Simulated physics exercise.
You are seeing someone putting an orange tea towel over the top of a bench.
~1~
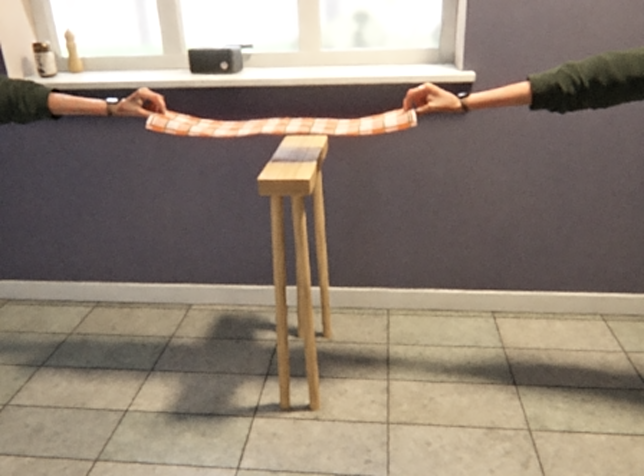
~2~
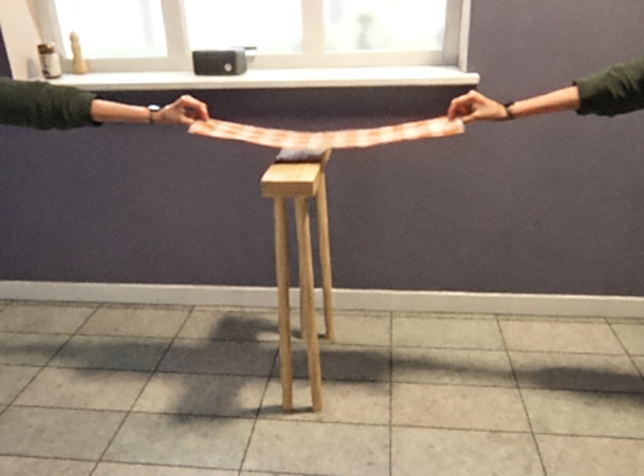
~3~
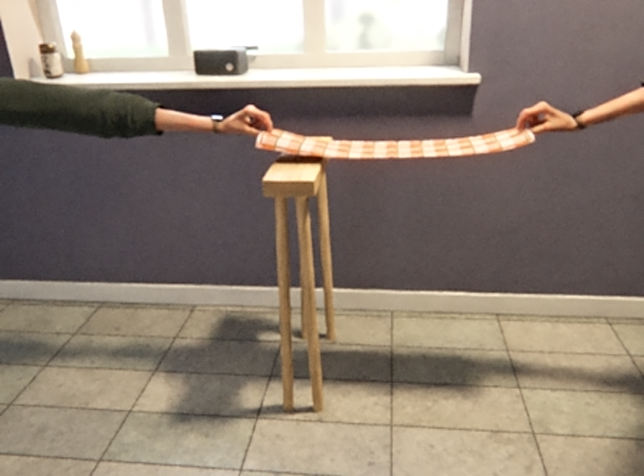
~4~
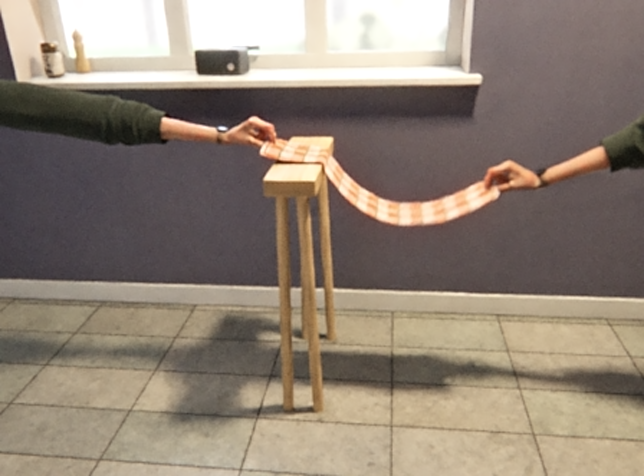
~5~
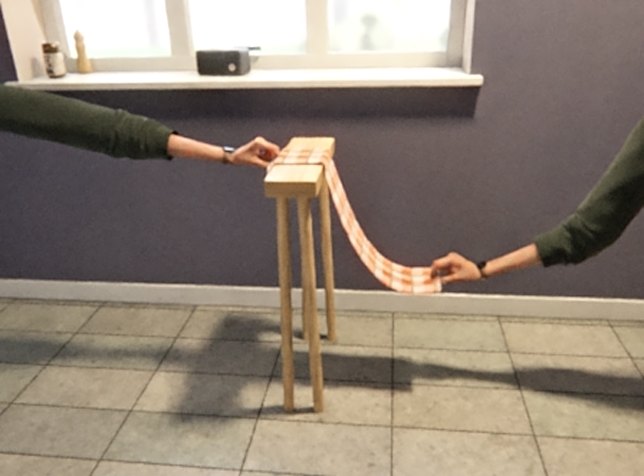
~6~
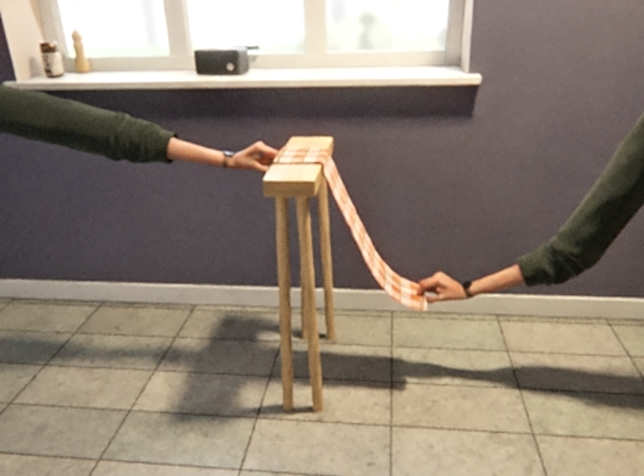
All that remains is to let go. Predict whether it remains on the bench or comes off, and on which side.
It comes off on the right.
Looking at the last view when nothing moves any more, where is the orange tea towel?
Its resting place is (356, 371).
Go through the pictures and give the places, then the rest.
In the first picture, left end (150, 129); right end (412, 126); top of the bench (284, 183).
In the second picture, left end (194, 132); right end (457, 133).
In the third picture, left end (261, 148); right end (530, 143); top of the bench (288, 184).
In the fourth picture, left end (264, 156); right end (495, 199).
In the fifth picture, left end (271, 171); right end (437, 293).
In the sixth picture, left end (268, 173); right end (422, 311); far more of it on the right.
Then, 0.24 s past the final frame, tea towel sliding right.
Then, 0.44 s past the final frame, tea towel clear of the top and falling near (356, 325).
Then, 0.66 s past the final frame, tea towel in a heap on the floor near (356, 371).
When it is over, tea towel in a heap on the floor near (356, 371). The orange tea towel goes down on the right side.
